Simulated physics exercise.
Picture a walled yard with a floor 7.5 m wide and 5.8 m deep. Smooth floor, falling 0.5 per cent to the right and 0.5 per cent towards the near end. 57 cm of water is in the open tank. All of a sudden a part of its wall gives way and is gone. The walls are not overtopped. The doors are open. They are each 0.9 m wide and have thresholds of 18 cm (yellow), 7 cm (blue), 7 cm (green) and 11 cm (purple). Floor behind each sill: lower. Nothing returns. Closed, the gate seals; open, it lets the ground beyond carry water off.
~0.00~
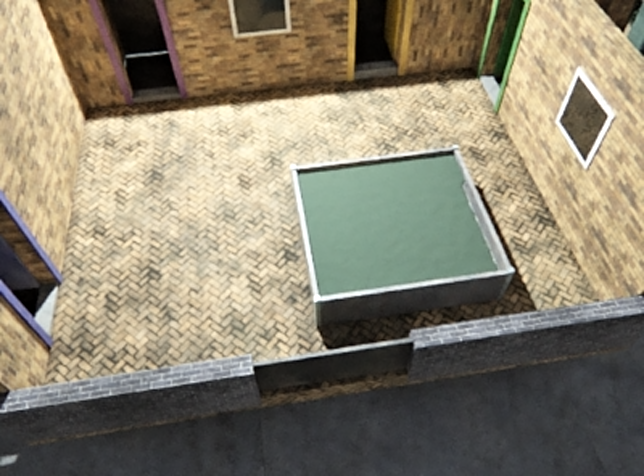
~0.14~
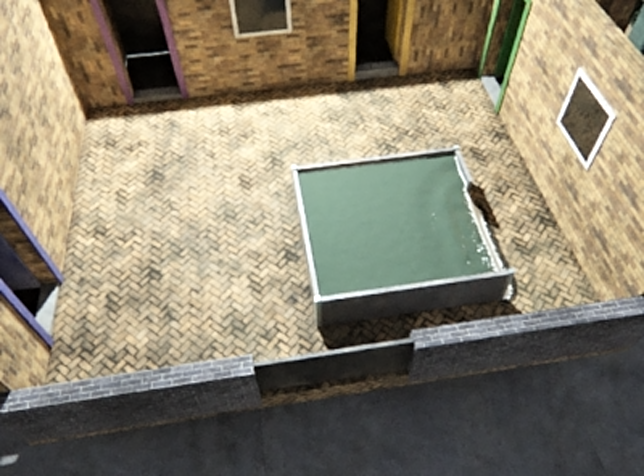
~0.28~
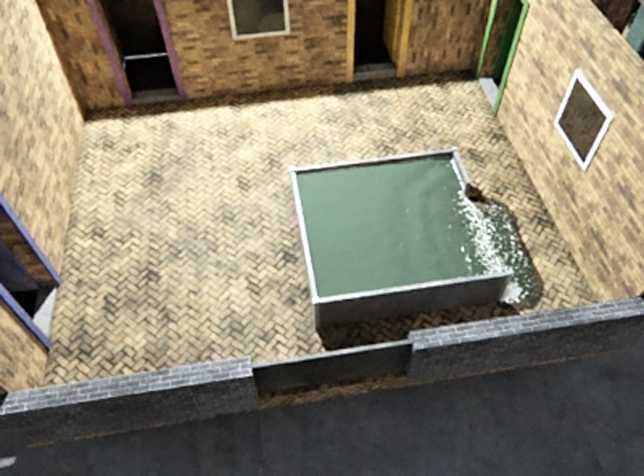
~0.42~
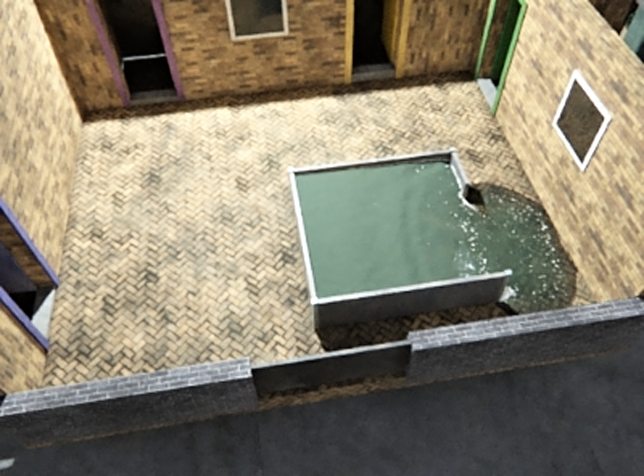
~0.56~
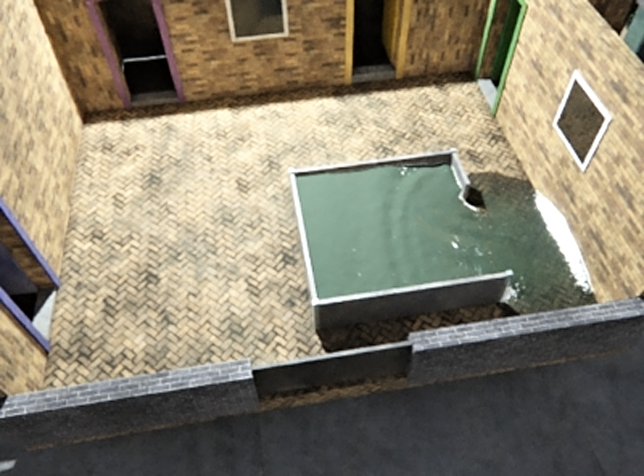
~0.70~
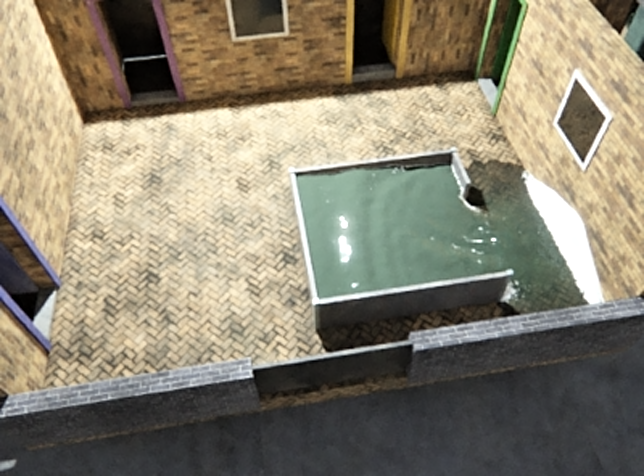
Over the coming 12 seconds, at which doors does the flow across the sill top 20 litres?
Door by door: The yellow door falls short, the blue door tops it, the green door tops it, the purple door falls short.
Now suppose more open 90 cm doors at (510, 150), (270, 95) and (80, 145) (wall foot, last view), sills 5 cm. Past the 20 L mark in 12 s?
More, less, more.
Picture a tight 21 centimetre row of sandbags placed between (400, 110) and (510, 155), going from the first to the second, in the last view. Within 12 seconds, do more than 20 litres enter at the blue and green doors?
Note - blue: Limit exceeded; green: Limit held.
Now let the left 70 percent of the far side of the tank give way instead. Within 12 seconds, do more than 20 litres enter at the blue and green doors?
With respect to that limit, blue ends up inside it, green ends up outside it.
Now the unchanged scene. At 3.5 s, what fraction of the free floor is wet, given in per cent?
Close to 45 in a hundred.
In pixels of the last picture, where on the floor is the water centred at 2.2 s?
Roughly (448, 247) in the last picture.
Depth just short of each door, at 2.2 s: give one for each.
You'd get yellow at 0 cm, blue at 0 cm, green at 5 cm, and purple at 0 cm.
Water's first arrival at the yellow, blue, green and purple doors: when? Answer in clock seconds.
So, yellow at 2.8 s, then blue at 4.0 s, green at 1.6 s, and purple at 5.0 s.
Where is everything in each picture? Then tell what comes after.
In the first frame, the open tank at (393, 219) is whole and still, 57 cm deep.
In the second frame, the front is at a hidden place, 0.9 m from the gap at (481, 242); 0.3 m2 of floor is under water; 57 cm left at the back of the open tank.
In the third frame, water pours out at (478, 245) and has run 1.1 m, to (497, 204); typically 10 cm deep outside, 57 cm at the open tank's back.
In the fourth frame, the front is at (529, 203), 1.4 m from the gap at (477, 246); 2.6 m2 of floor is under water; 57 cm left at the back of the open tank.
In the fifth frame, water pours out at (477, 247) and has run 1.7 m, to (533, 189); typically 9 cm deep outside, 57 cm at the open tank's back.
In the sixth frame, water pours out at (478, 246) and has run 2.0 m, to (523, 170); typically 10 cm deep outside, 57 cm at the open tank's back.
After 1.4 s water covers 10 % of the floor and is deepest (58 cm) near (604, 327); yellow door not reached, blue door not reached, green door not reached, purple door not reached.
After 2.2 s water covers 25 % of the floor and is deepest (52 cm) near (604, 327); yellow door not reached, blue door not reached, green door 5 cm at the sill, 0 L in, purple door not reached.
After 3.5 s water covers 45 % of the floor and is deepest (32 cm) near (567, 333); yellow door 16 cm at the sill, 0 L in, blue door not reached, green door 6 cm at the sill, 0 L in, purple door not reached.
After 7.0 s water covers 90 % of the floor and is deepest (16 cm) near (604, 327); yellow door 11 cm at the sill, 0 L in, blue door 10 cm at the sill, 43 L in, green door 12 cm at the sill, 46 L in, purple door 3 cm at the sill, 0 L in.
After 12.0 s water covers 100 % of the floor and is deepest (12 cm) near (285, 365); yellow door 7 cm at the sill, 0 L in, blue door 8 cm at the sill, 47 L in, green door 9 cm at the sill, 88 L in, purple door 7 cm at the sill, 0 L in.
